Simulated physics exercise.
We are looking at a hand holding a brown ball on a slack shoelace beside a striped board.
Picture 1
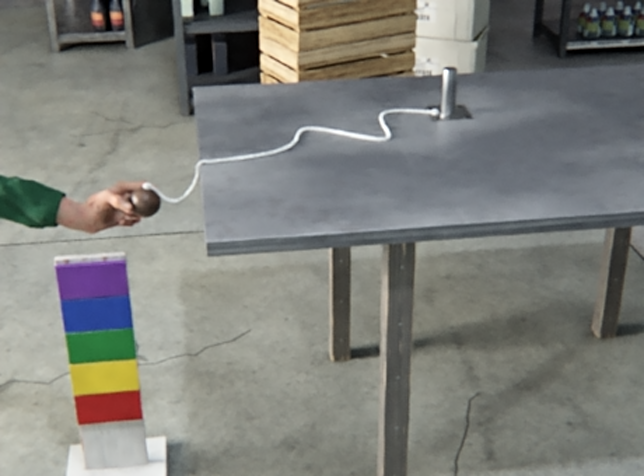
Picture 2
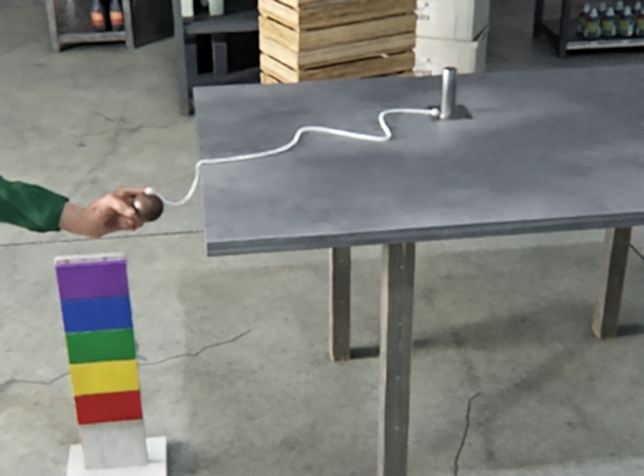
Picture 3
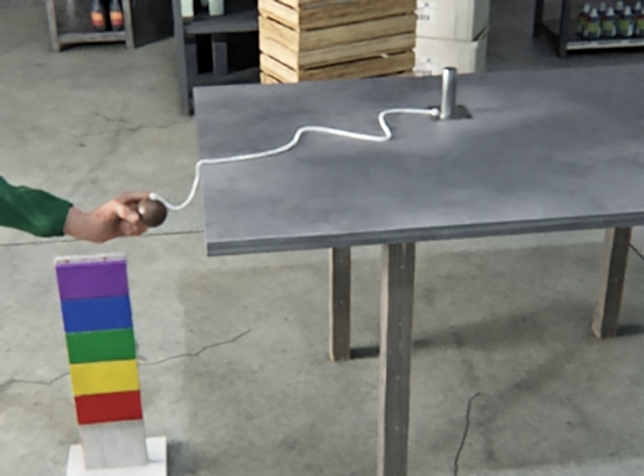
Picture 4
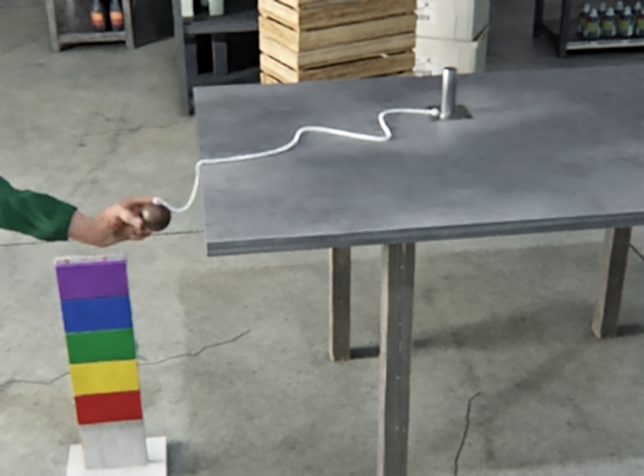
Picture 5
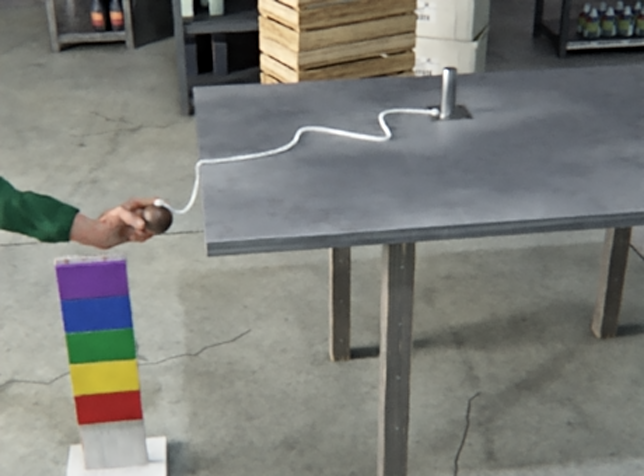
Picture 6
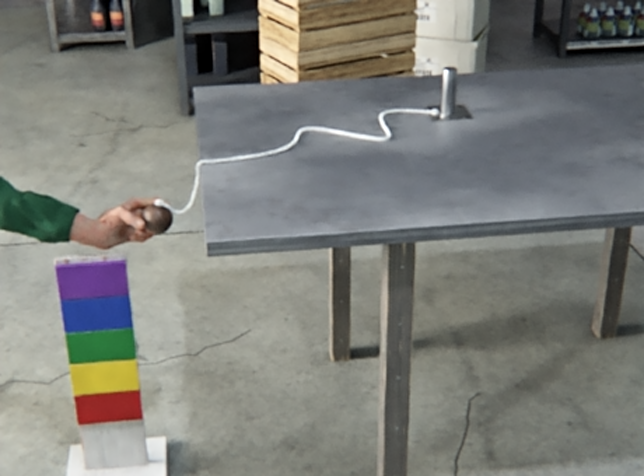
In a concrete-floored workshop, seen from slightly above, a grey table stands before wooden crates and shelves of bottles. At left, a green-sleeved hand holds a brown ball tied to a white shoelace, which winds slackly across the tabletop to a short metal post, above a board striped purple, blue, green, yellow and red. The hand eases the ball slightly right and down, then stays still.
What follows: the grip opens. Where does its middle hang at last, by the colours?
The green one.
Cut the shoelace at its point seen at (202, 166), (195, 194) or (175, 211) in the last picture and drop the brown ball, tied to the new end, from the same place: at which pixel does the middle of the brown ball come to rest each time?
About (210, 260), (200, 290) and (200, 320).
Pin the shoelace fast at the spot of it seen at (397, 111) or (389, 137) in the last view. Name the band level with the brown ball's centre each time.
Taking them in turn: Green; blue.
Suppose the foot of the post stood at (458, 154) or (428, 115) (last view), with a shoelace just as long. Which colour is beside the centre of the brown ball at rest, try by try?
In that order: Yellow; yellow.
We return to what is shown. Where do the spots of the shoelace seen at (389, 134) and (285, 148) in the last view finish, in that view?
Near (334, 130) and (198, 169).
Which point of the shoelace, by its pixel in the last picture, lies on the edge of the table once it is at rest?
Near (292, 145).
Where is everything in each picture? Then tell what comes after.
Brown ball (145, 202); purple (92, 282); blue (97, 315); green (101, 347); yellow (105, 378); red (109, 408), in the first picture.
Brown ball (148, 207); shoelace through (398, 111) (388, 134) (327, 131) (285, 148) (203, 164), in the second picture.
Brown ball (152, 212), in the third picture.
Brown ball (155, 217); shoelace through (398, 111) (388, 134) (327, 131) (285, 148) (203, 164), in the fourth picture.
Brown ball (158, 218), in the fifth picture.
Brown ball (158, 218); shoelace through (398, 111) (388, 134) (327, 131) (285, 148) (203, 164), in the sixth picture.
Soon after, ball near (206, 318); level with green.
After that, ball near (208, 328); level with green.
In the end, ball near (209, 330); level with green. The shoelace holds its middle at green.
